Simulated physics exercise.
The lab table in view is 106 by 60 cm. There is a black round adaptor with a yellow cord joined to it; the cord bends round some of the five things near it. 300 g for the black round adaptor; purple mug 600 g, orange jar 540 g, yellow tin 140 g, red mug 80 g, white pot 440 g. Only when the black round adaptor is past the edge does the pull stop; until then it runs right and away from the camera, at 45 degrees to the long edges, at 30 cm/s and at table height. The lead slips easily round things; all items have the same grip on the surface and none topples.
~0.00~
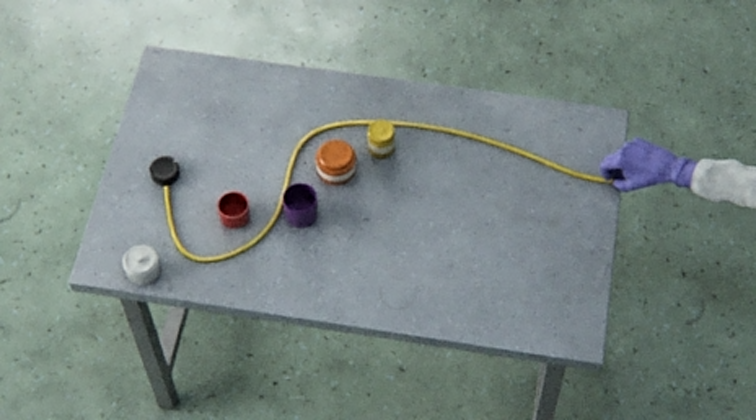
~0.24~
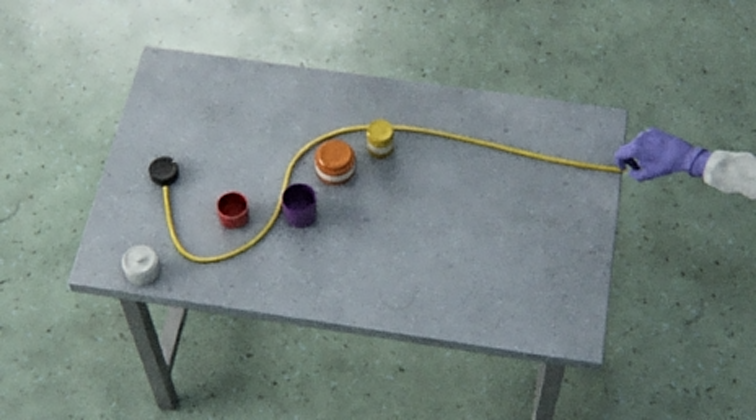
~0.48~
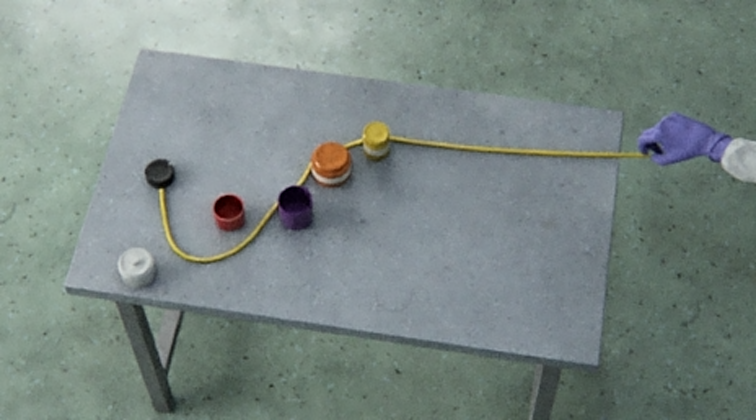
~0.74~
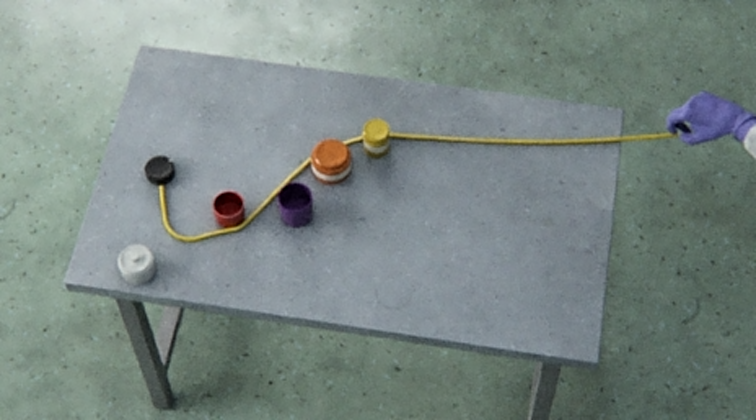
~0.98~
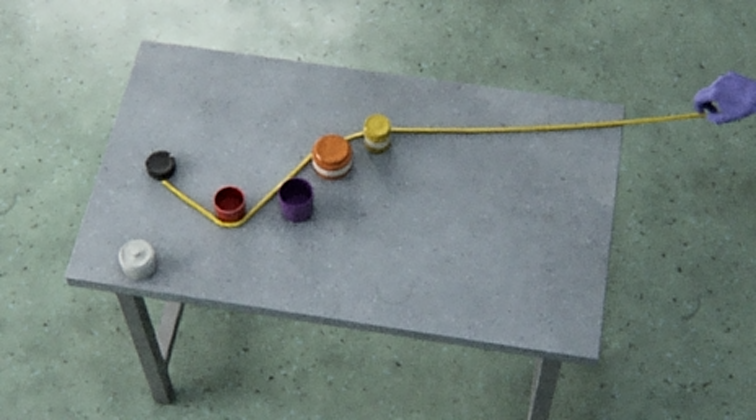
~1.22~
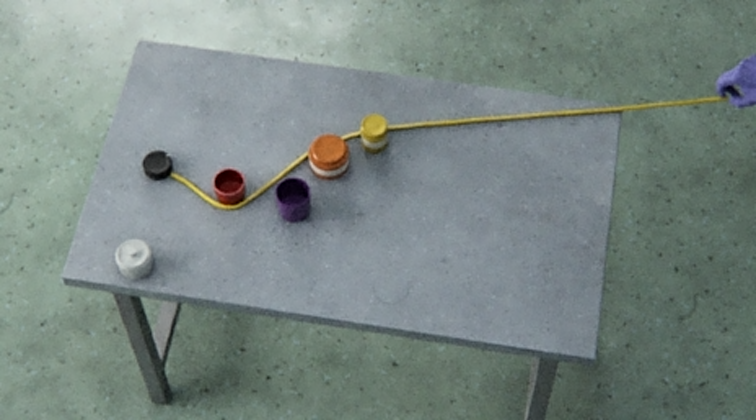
The video shows a purple-gloved hand pulling a yellow cord rightward across a gray table, straightening its curves around several small containers until it bends tightly beneath a red mug, which shifts slightly upward, while the black round piece barely moves.
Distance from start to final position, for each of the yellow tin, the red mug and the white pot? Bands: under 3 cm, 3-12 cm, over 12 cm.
One by one: Yellow tin: Negligible, red mug: Large, white pot: Negligible.
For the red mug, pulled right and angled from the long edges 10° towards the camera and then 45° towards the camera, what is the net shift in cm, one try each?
About 22 cm, then about 18 cm.
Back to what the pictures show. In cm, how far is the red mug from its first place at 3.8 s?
Roughly 24 cm.
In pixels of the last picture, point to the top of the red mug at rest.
Pixel estimate: About (236, 104).
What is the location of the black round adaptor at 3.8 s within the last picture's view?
It should be close to (450, 91) in the last picture.
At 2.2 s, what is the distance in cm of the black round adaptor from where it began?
I reckon some 18 cm.
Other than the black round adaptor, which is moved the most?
Looks like the red mug.
At 2.2 s, the black round adaptor has slid 17 cm. Moved, red mug 23 cm.
At 3.0 s, the black round adaptor has slid 41 cm. Moved, red mug 23 cm.
At 3.8 s, the black round adaptor has slid 63 cm. Moved, red mug 23 cm.
At 4.4 s, the black round adaptor is off the top. Moved, red mug 23 cm at (236, 104), yellow tin 0 cm at (375, 125), white pot 0 cm at (132, 252).
